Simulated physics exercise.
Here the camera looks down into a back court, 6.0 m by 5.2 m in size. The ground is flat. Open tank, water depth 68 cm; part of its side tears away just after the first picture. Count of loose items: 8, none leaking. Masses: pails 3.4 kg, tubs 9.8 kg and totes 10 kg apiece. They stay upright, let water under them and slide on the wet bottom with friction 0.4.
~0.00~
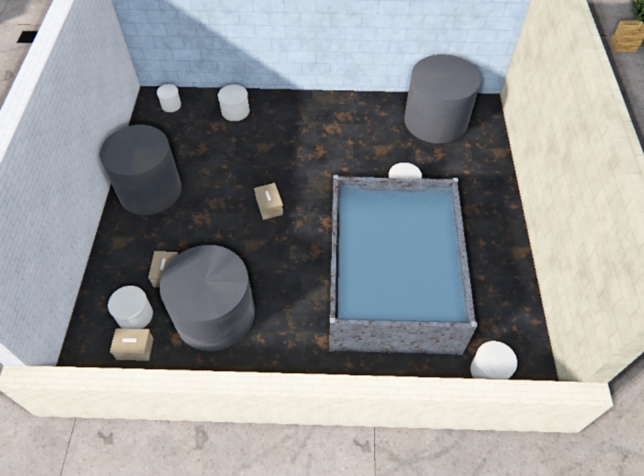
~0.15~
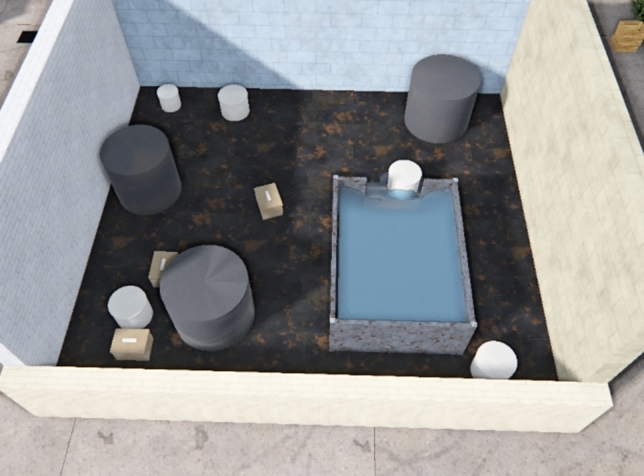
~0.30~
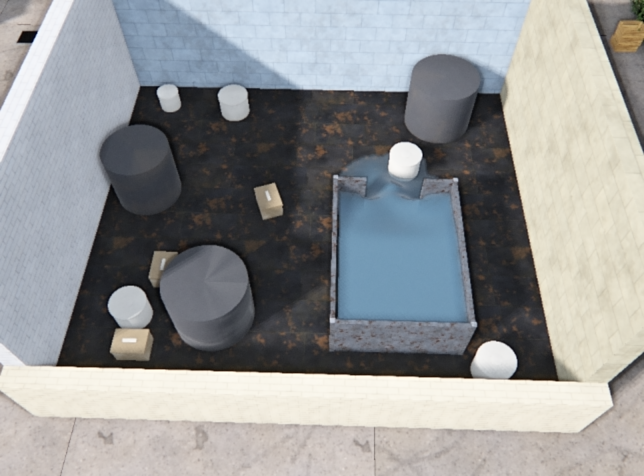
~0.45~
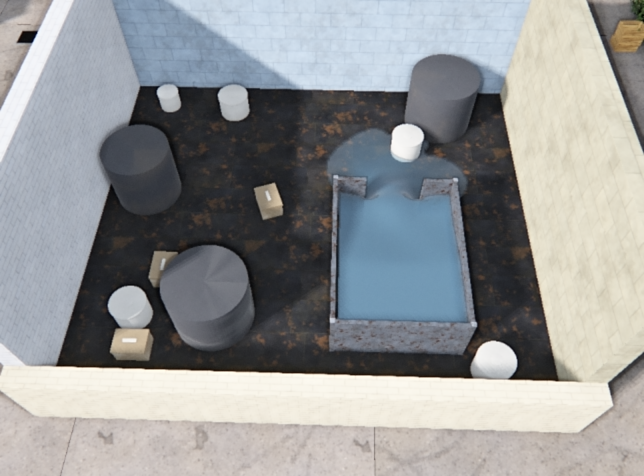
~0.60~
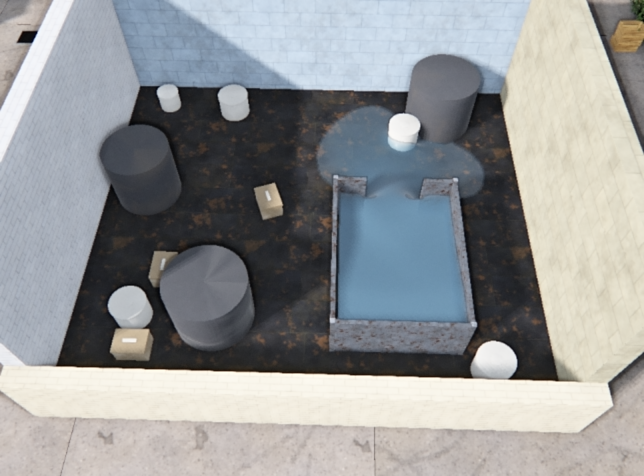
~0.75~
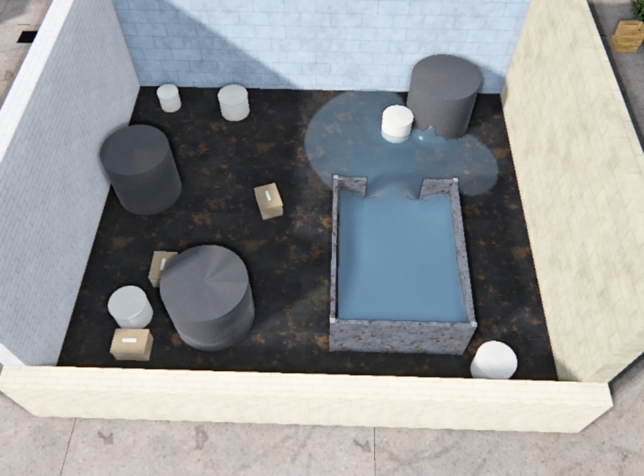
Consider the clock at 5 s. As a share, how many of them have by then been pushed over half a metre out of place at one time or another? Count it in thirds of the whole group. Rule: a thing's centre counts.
Between one and two thirds of the group.
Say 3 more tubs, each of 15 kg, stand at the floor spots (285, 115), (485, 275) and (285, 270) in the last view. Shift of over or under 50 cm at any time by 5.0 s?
The first comes out beyond the limit, the second within the limit, the third within the limit.
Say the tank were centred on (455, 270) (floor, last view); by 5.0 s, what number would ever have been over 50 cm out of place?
The count would be 2.
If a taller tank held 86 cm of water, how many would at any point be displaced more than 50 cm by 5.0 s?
Count under that change: 3.
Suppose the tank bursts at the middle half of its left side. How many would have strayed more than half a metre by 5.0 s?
Then it comes to 6.
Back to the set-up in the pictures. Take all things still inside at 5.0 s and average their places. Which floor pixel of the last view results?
I'd say about (209, 237) in the last view.
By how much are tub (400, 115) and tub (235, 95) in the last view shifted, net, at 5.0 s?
Taking them in turn, I get 350 cm for the first and 120 cm for the second.
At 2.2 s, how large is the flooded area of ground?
About 13 m2 is covered.
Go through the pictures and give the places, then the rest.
A tub at (405, 175) rests on the ground; a pail at (167, 91), on the bottom; water covers 3.0 m2; 0 of 8 have shifted, in the first frame.
A tub at (405, 172) rests on the ground, 5 cm from its start; a pail at (167, 91), on the bottom; 3.4 m2 under water; 1 of 8 have shifted, in the second frame.
A tub at (406, 154), on the bottom, 39 cm from its start; a pail at (167, 91) rests on the ground; water covers 4.1 m2; 1 of 8 have shifted, in the third frame.
A tub at (408, 135), on the bottom, 77 cm from its start; a pail at (167, 91) rests on the ground; water covers 5.1 m2; 1 of 8 have shifted, in the fourth frame.
A tub at (405, 124) rests on the ground, 99 cm from its start; a pail at (167, 91) rests on the ground; water covers 6.3 m2; 1 of 8 have shifted, in the fifth frame.
A tub at (398, 116) rests on the ground, 114 cm from its start; a pail at (167, 91) rests on the ground; 7.5 m2 under water; 1 of 8 have shifted, in the sixth frame.
After 1.1 s 1 of 8 are over 50 cm from their spots; 0 afloat.
After 2.2 s 1 of 8 are over 50 cm from their spots; 1 afloat.
After 3.5 s 3 of 8 are over 50 cm from their spots; 3 afloat.
After 5.0 s 3 of 8 are over 50 cm from their spots, and 3 have been at some point; 3 afloat.
